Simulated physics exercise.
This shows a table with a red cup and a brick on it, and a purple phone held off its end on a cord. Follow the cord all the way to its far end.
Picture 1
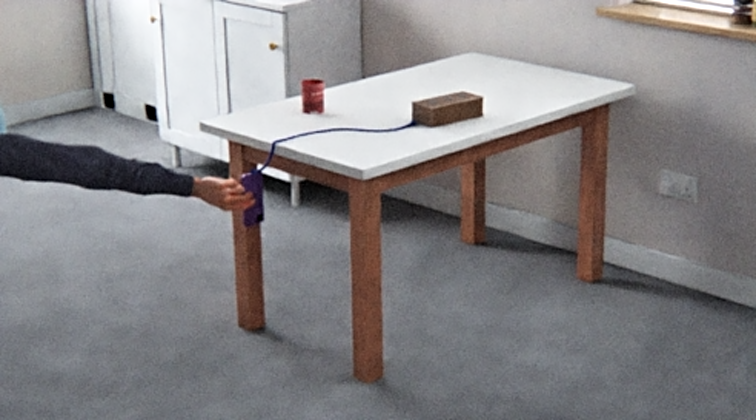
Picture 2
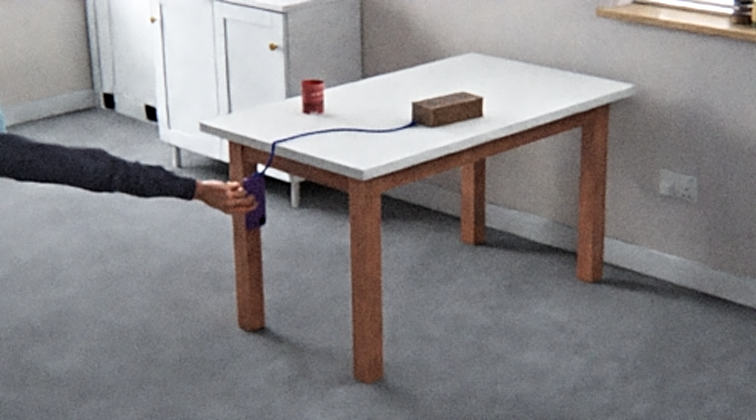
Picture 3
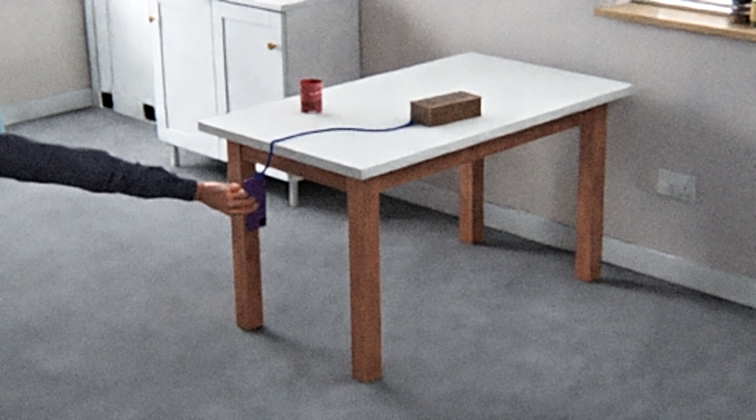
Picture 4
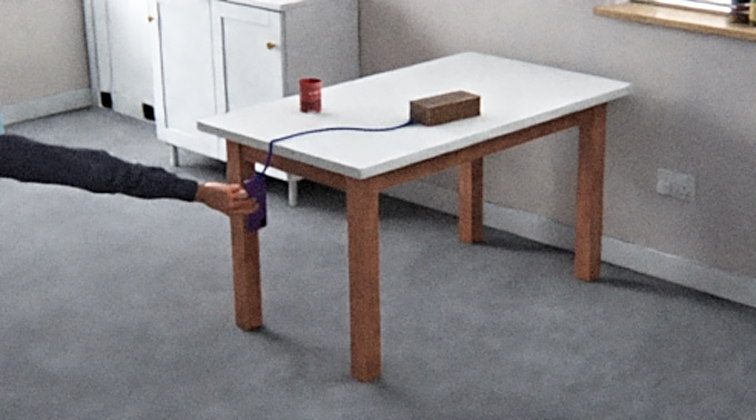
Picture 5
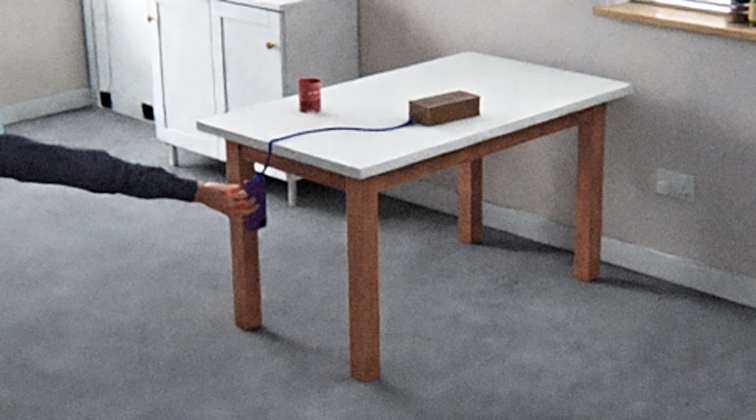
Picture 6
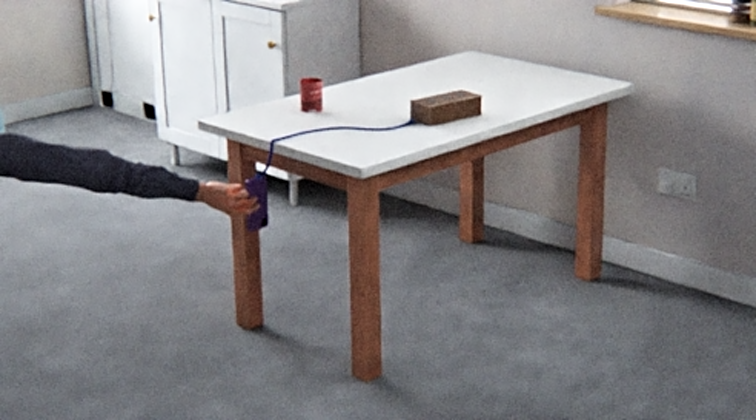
To begin with, a hand reaching in from the left holds a purple phone just off the end of a white-topped table, with a cord running from it across the tabletop to a brick near a red cup. The hand stays in place, and the phone, cord, brick and cup show no clear movement.
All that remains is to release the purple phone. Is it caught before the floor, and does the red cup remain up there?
In the end the purple phone is held aloft; the red cup is left in place.
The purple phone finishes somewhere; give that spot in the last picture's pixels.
Roughly at (296, 228).
Then, 0.96 s past the final frame, phone in the air near (262, 224); brick still; cup still.
Then, 1.90 s past the final frame, phone in the air near (265, 232); brick still; cup still.
When it is over, phone in the air near (296, 228); brick still; cup still. The purple phone hangs in the air and the red cup remains where it stands.
